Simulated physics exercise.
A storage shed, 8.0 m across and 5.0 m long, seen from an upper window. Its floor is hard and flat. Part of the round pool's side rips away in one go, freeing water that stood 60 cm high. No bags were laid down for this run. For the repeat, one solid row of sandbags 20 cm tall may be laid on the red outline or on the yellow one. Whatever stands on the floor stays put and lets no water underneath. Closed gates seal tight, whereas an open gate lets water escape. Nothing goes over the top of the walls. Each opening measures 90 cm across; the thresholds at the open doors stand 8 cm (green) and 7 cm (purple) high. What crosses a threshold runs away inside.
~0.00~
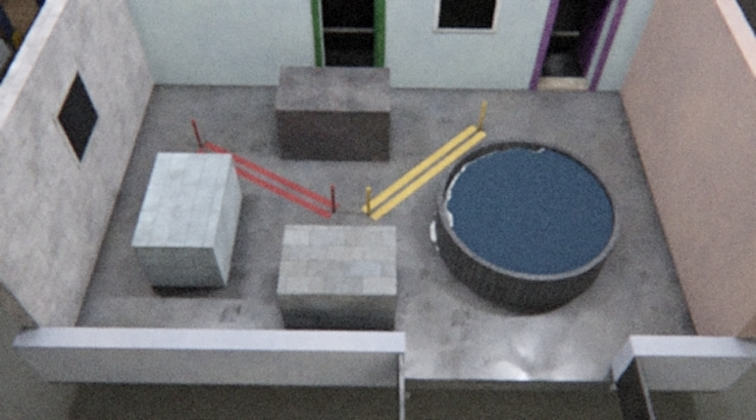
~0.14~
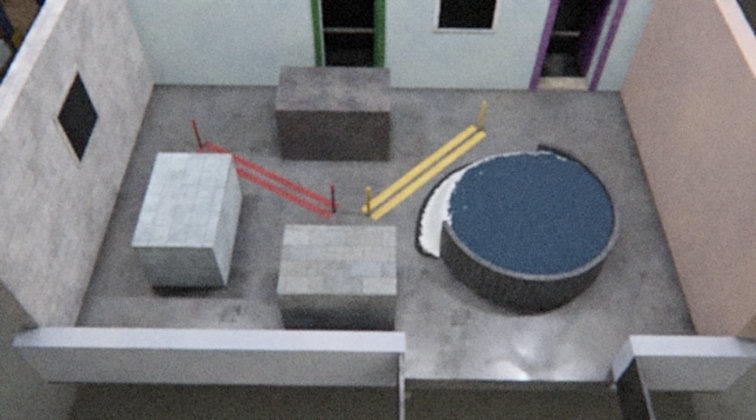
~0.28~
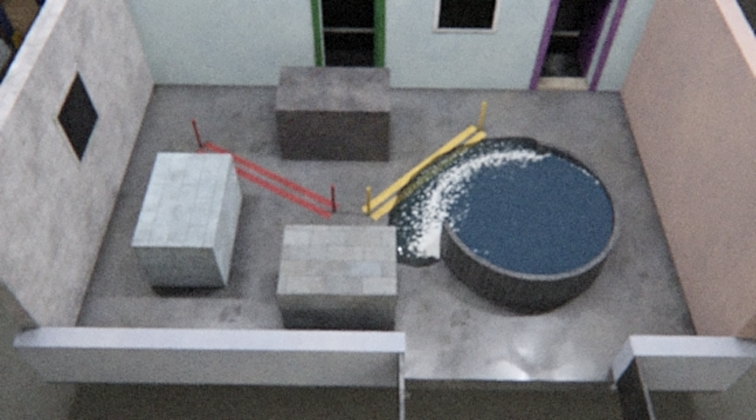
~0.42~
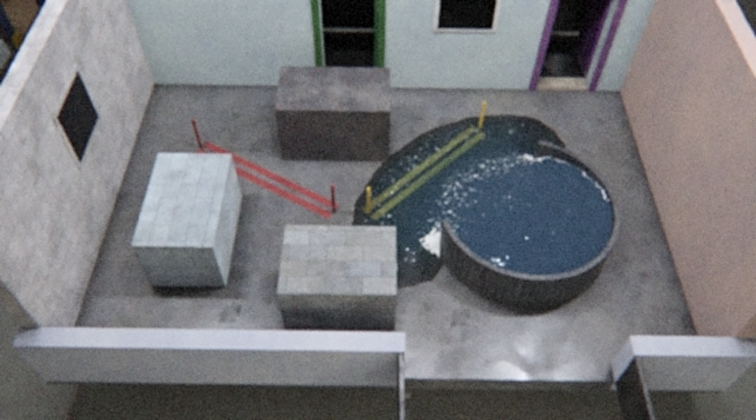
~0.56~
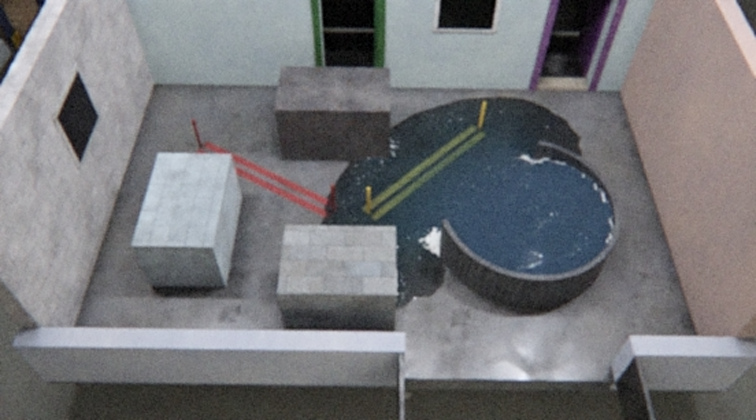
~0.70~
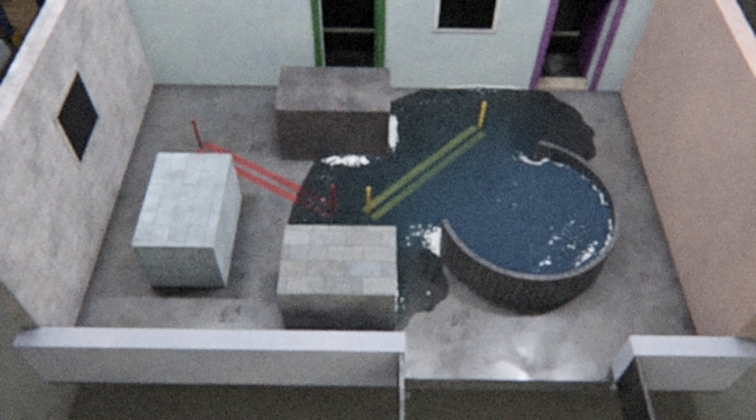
A walled storage shed with a hard, flat grey floor is seen from an upper window. A round dark pool of blue water stands at the right, three blocks sit at the left and centre, red and yellow outlines lie between them, and green and purple doorways open behind. The pool's upper-left side tears away, and dark, foam-flecked water spreads over the yellow outline, between the blocks and onto the red outline's near end, while the camera stays still.
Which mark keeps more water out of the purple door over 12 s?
The red mark.
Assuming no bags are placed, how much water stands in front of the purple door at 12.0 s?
Close to 5.0 cm of depth.
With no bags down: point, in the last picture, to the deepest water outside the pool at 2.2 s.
(418, 102) or thereabouts.
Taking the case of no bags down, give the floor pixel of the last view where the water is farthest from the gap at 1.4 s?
Tip position: Roughly (178, 154), last view.
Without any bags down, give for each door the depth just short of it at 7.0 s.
In centimetres, green: 6; purple: 9.
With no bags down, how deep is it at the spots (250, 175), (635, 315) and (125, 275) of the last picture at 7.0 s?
9, 4 and 13 cm.
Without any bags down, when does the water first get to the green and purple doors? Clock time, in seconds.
Green 1.0 s, purple 0.8 s.
After 1.4 s water covers 40 % of the floor and is deepest (40 cm) near (407, 94) in the run without bags; in at the purple door, 3 L with no bags, 4 L with the row on red, 6 L on yellow.
After 2.2 s water covers 55 % of the floor and is deepest (34 cm) near (418, 102) in the run without bags; in at the purple door, 8 L with no bags, 8 L with the row on red, 25 L on yellow.
After 3.5 s water covers 75 % of the floor and is deepest (31 cm) near (153, 91) in the run without bags; in at the purple door, 10 L with no bags, 9 L with the row on red, 61 L on yellow.
After 7.0 s water covers 95 % of the floor and is deepest (16 cm) near (90, 281) in the run without bags; in at the purple door, 18 L with no bags, 18 L with the row on red, 115 L on yellow.
After 12.0 s water covers 100 % of the floor and is deepest (9 cm) near (117, 281) in the run without bags; in at the purple door, 20 L with no bags, 22 L with the row on red, 117 L on yellow.
